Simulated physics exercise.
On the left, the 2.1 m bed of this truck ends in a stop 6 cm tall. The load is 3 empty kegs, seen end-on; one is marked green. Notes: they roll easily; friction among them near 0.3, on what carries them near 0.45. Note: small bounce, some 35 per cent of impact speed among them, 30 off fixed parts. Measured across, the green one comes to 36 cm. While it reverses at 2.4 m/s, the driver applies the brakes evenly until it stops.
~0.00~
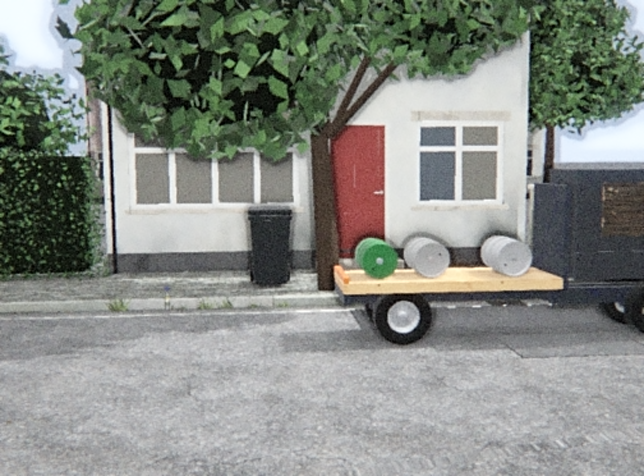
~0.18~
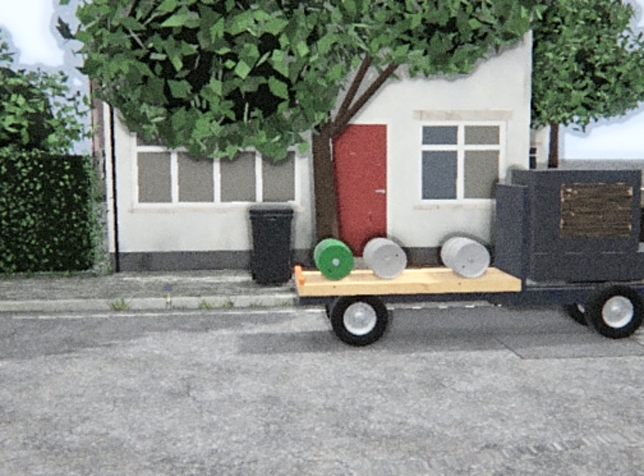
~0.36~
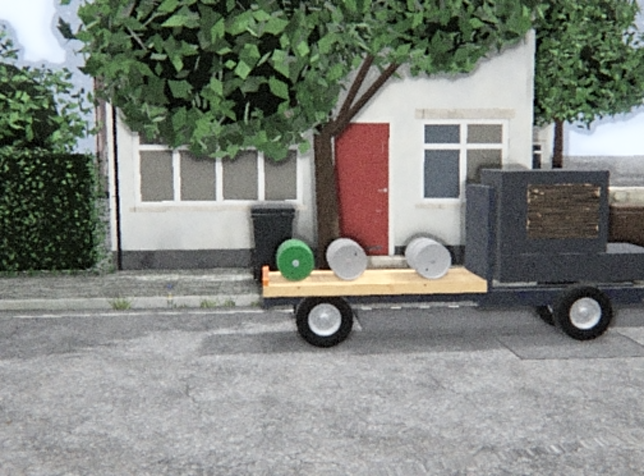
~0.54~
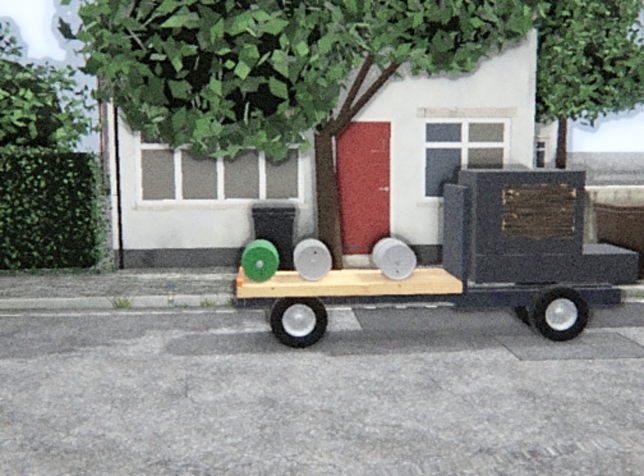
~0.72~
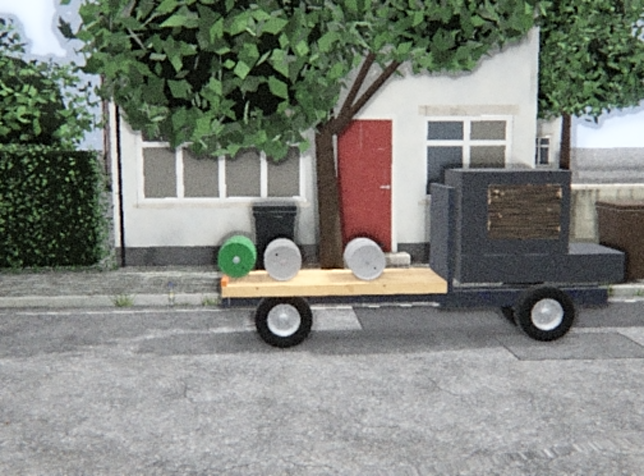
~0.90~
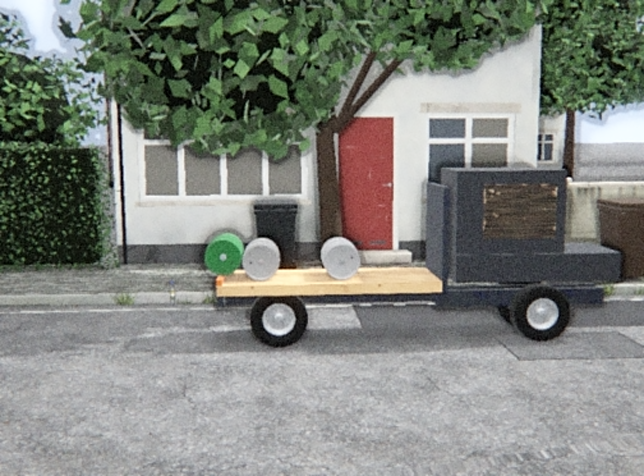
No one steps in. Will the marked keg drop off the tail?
Most likely it escapes over the rear.
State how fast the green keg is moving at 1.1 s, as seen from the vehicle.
I'd put it near 0.7 m/s.
By 1.1 s, green is going over the tail; 1 of 3 is off.
By 1.2 s, green is going over the tail; 1 of 3 is off.
By 1.4 s, green is going over the tail; 1 of 3 is off.
Finally (2.3 s), green is off the end; 1 of 3 is off.
